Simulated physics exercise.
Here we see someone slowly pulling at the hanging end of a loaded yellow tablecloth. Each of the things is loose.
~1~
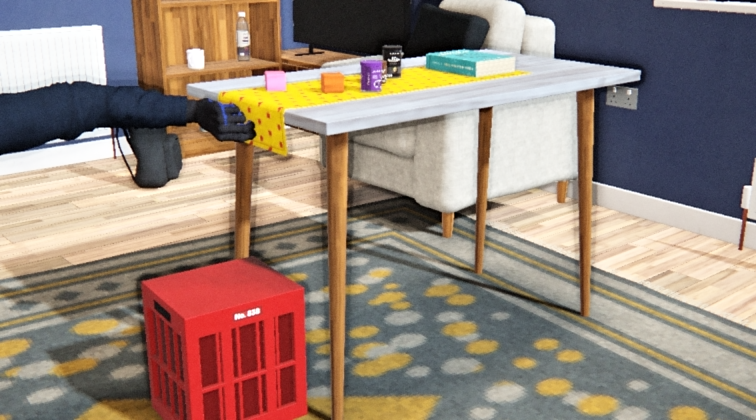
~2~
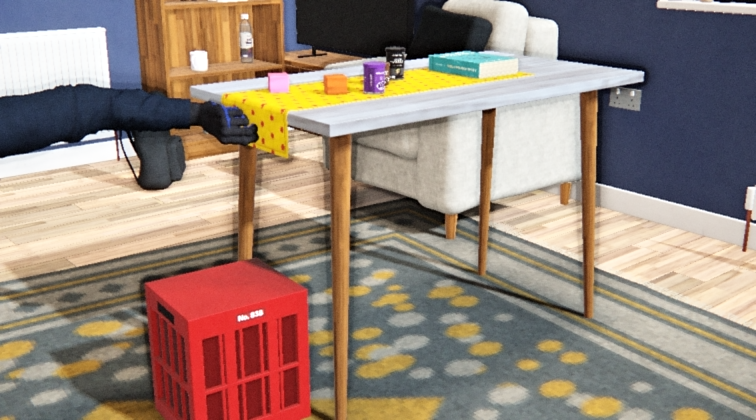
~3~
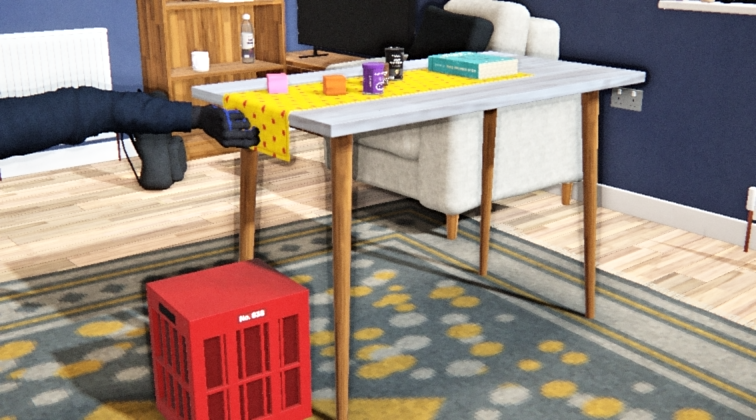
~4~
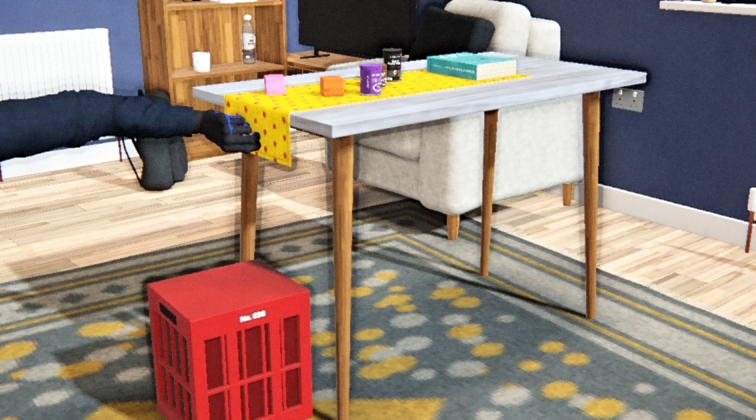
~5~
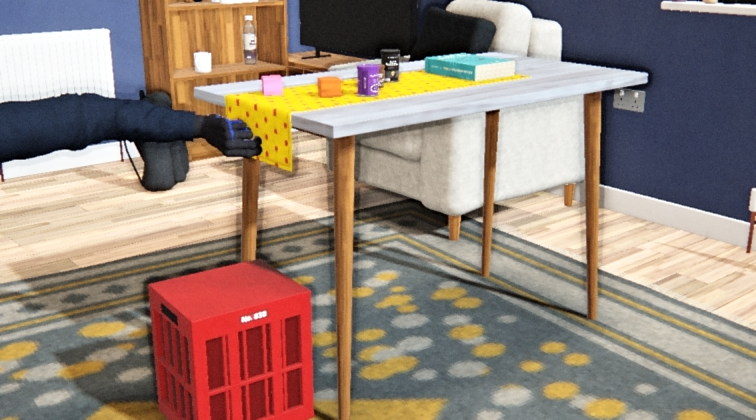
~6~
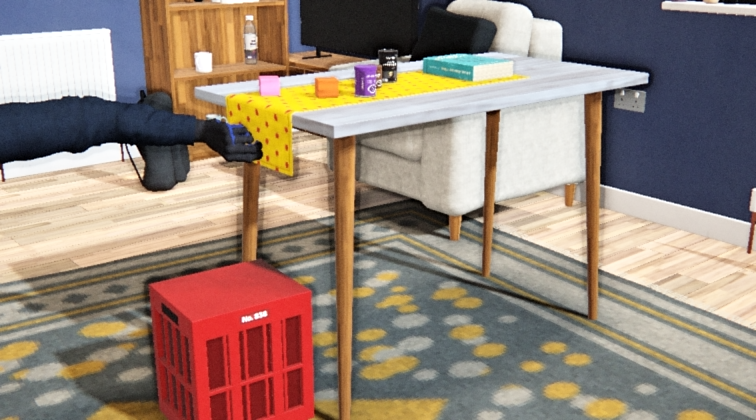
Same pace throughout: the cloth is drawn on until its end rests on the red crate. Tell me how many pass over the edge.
Three things drop off.
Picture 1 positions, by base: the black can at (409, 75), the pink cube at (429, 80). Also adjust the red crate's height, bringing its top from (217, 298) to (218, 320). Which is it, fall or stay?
Black can: Safe; pink cube: Safe.
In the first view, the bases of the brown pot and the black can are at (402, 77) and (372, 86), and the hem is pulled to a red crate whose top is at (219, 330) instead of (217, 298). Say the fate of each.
The brown pot stays put, the black can is lost.
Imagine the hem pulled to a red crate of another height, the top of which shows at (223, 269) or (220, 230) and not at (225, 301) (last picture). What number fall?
It comes to 2 for the first height and 1 for the second.
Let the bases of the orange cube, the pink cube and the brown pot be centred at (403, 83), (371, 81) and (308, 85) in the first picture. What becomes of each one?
Here's what happens: The orange cube remains aboard, the pink cube remains aboard, the brown pot leaves its perch.
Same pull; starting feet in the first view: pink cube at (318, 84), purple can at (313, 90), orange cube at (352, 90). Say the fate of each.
Outcome: Pink cube falls away, purple can falls away, orange cube falls away.
Soon after, hem near (260, 224); pink cube gone.
After that, hem on the crate; pink cube, orange cube and purple can gone.
In the end, hem on the crate; pink cube, orange cube and purple can gone. It carries off three.
